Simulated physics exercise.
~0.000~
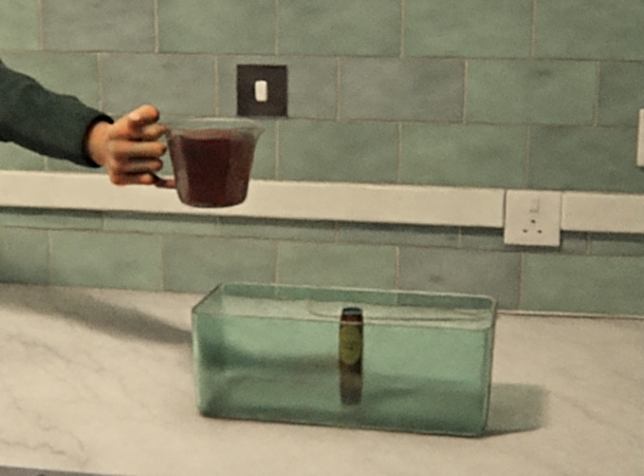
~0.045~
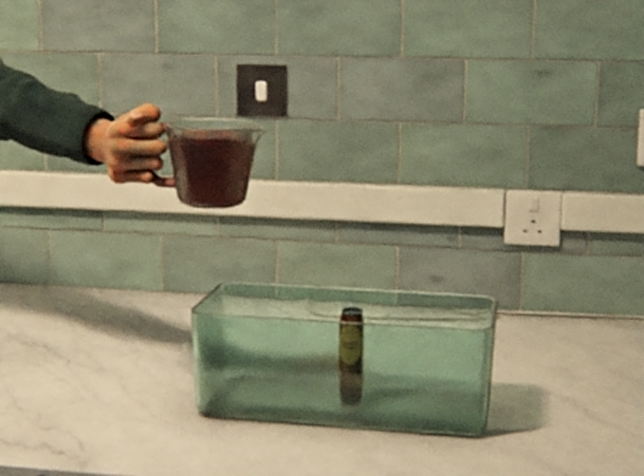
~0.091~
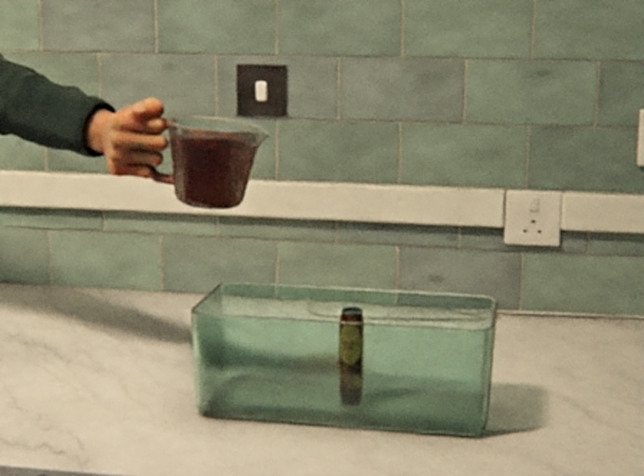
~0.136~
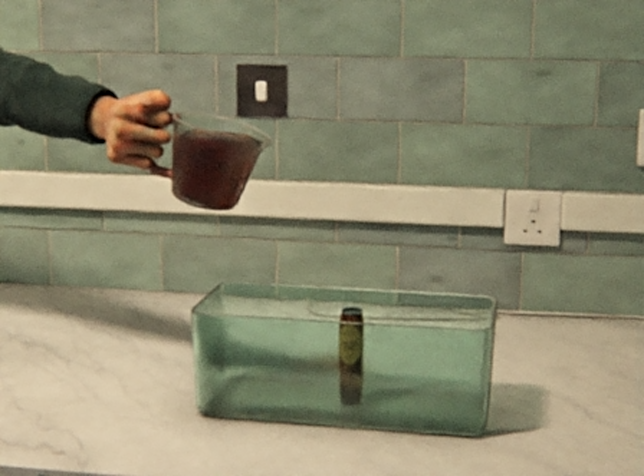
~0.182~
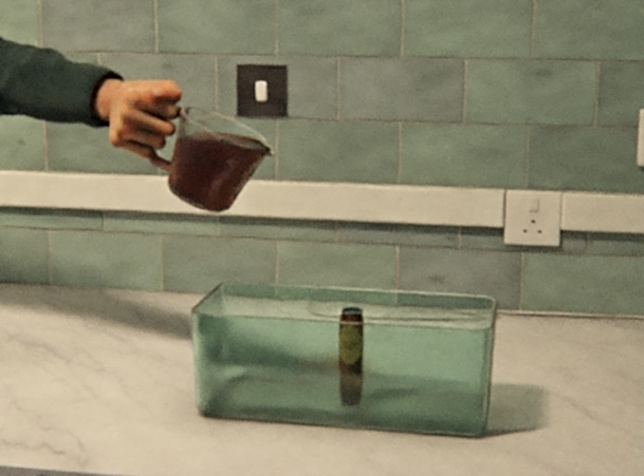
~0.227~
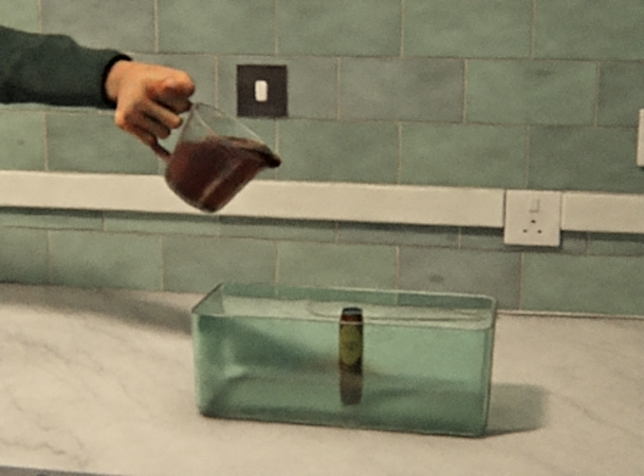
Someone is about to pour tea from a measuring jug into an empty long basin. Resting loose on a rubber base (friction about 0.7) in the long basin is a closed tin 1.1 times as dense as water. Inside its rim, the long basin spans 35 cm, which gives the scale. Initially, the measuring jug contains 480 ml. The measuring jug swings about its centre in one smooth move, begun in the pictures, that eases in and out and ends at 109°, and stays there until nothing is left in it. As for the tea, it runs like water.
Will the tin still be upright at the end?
No, watch, it's going to be unseated.
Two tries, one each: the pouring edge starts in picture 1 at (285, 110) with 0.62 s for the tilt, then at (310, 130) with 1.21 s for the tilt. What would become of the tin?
Run one: It tumbles. Run two: It does not tip.
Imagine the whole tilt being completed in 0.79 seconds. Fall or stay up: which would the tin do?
With that tilt, the tin tips.
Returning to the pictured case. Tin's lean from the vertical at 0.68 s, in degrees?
Near 15 degrees.
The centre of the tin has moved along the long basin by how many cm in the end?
Shift of tin centre: Approx. 8.5 cm.
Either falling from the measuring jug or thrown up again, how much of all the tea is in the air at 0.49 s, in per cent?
Roughly 38 percent.
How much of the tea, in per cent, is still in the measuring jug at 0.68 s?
About 3 percent.
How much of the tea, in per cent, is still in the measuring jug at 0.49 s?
Close to 34 in a hundred.
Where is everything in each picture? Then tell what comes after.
It leans 0°; its right rim is at (266, 127); the tea meets the walls at (173, 135) and (256, 137); the long basin's rim runs from (206, 298) to (494, 315); the tin's top is at (352, 314), in the first frame.
It leans 2°; its right rim is at (267, 129); the tea meets the walls at (174, 134) and (256, 138), in the second frame.
It leans 6°; its right rim is at (270, 134); the tea meets the walls at (176, 133) and (258, 140), in the third frame.
It leans 14°; its right rim is at (273, 142); the tea meets the walls at (179, 133) and (262, 142), in the fourth frame.
It leans 24°; its right rim is at (276, 153); the tea meets the walls at (182, 137) and (270, 147), in the fifth frame.
It leans 35°; its right rim is at (277, 167); the tea meets the walls at (181, 143) and (269, 154); 2 per cent is over the edge, in the sixth frame.
By 0.49 s the tilt is 101° and 34 per cent is still to pour; the tin stands where it began.
By 0.68 s the tilt is 109° and 3 per cent is still to pour; the tin leans 17°.
By 0.87 s the tilt is 109° and 0 per cent is still to pour; the tin lies on its side.
By 1.09 s the tilt is 109° and 0 per cent is still to pour; the tin lies on its side.
At rest the tin lies on its side.
